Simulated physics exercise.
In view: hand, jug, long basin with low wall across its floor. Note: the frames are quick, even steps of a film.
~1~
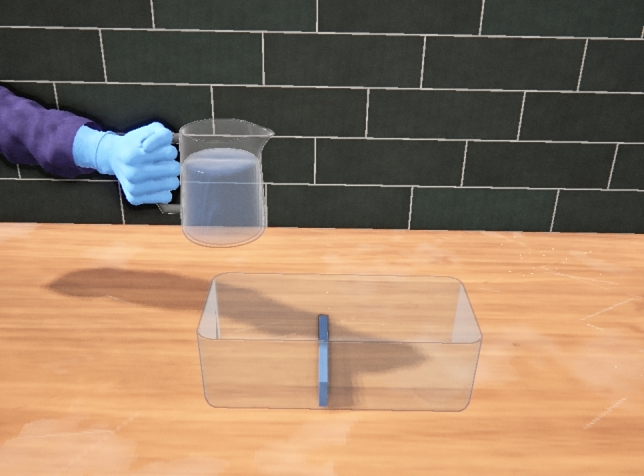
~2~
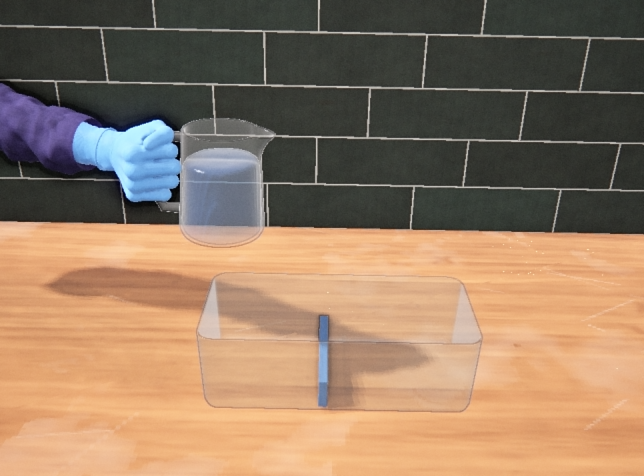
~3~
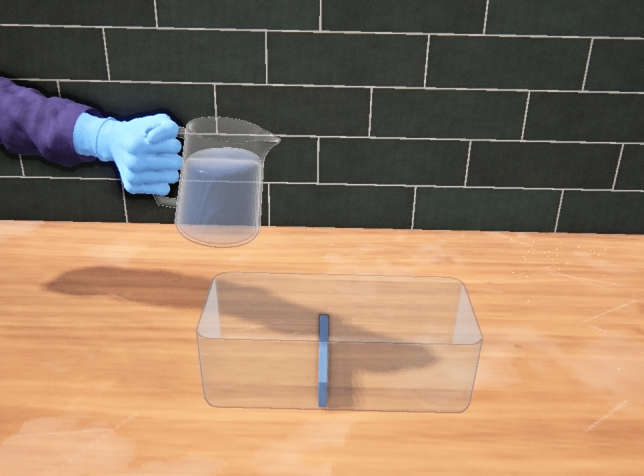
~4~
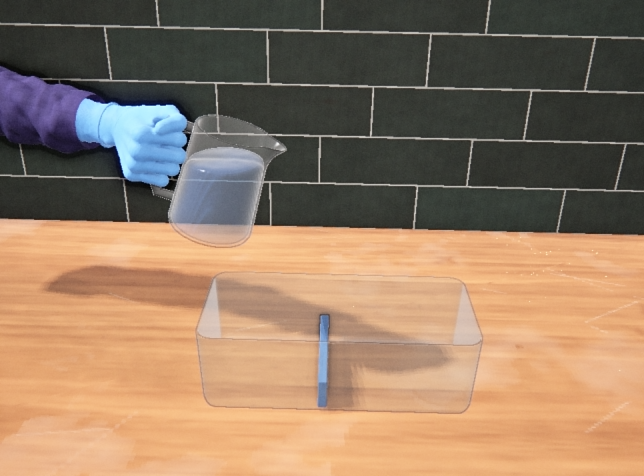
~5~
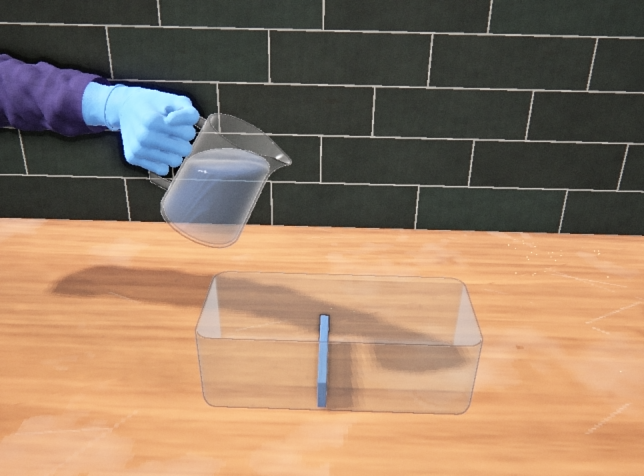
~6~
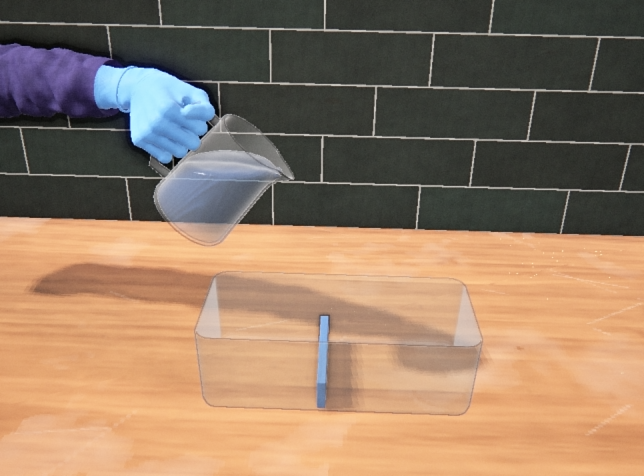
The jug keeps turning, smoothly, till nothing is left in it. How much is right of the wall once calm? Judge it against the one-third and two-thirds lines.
I predict a lot ends up right of the wall, past two thirds.
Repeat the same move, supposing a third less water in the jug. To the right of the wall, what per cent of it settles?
About 65 parts in a hundred, give or take.
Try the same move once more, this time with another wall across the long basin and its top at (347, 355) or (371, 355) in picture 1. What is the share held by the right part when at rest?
25 per cent first, then 10 per cent.
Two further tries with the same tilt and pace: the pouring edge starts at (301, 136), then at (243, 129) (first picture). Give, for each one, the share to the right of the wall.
First try: About 90 %; second try: About 10 %.
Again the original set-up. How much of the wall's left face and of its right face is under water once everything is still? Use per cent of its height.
Left: 10 %. Right: 40 %.
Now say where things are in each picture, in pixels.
It leans 0°; its right rim is at (274, 133); the water meets the walls at (184, 159) and (259, 160); the long basin's rim runs from (206, 304) to (471, 309); the wall's top is at (324, 347), in the first picture.
It leans 2°; its right rim is at (276, 134); the water meets the walls at (185, 158) and (259, 160), in the second picture.
It leans 7°; its right rim is at (280, 139); the water meets the walls at (186, 159) and (261, 160), in the third picture.
It leans 16°; its right rim is at (287, 149); the water meets the walls at (185, 165) and (265, 161), in the fourth picture.
It leans 28°; its right rim is at (292, 162); the water meets the walls at (178, 174) and (271, 163), in the fifth picture.
It leans 41°; its right rim is at (295, 178); the water meets the walls at (165, 176) and (283, 169), in the sixth picture.
A moment on, the jug is tipped on its side and 70 per cent is still to pour, 0 is left of the wall and 6 right of it.
Next, the jug is tipped right over and 23 per cent is still to pour, 5 is left of the wall and 49 right of it.
Then the jug is tipped right over and 5 per cent is still to pour, 10 is left of the wall and 77 right of it.
Later the jug is tipped right over and 1 per cent is still to pour, 17 is left of the wall and 80 right of it.
Finally, 18 per cent lies left of the wall, 80 right of it and 2 outside.
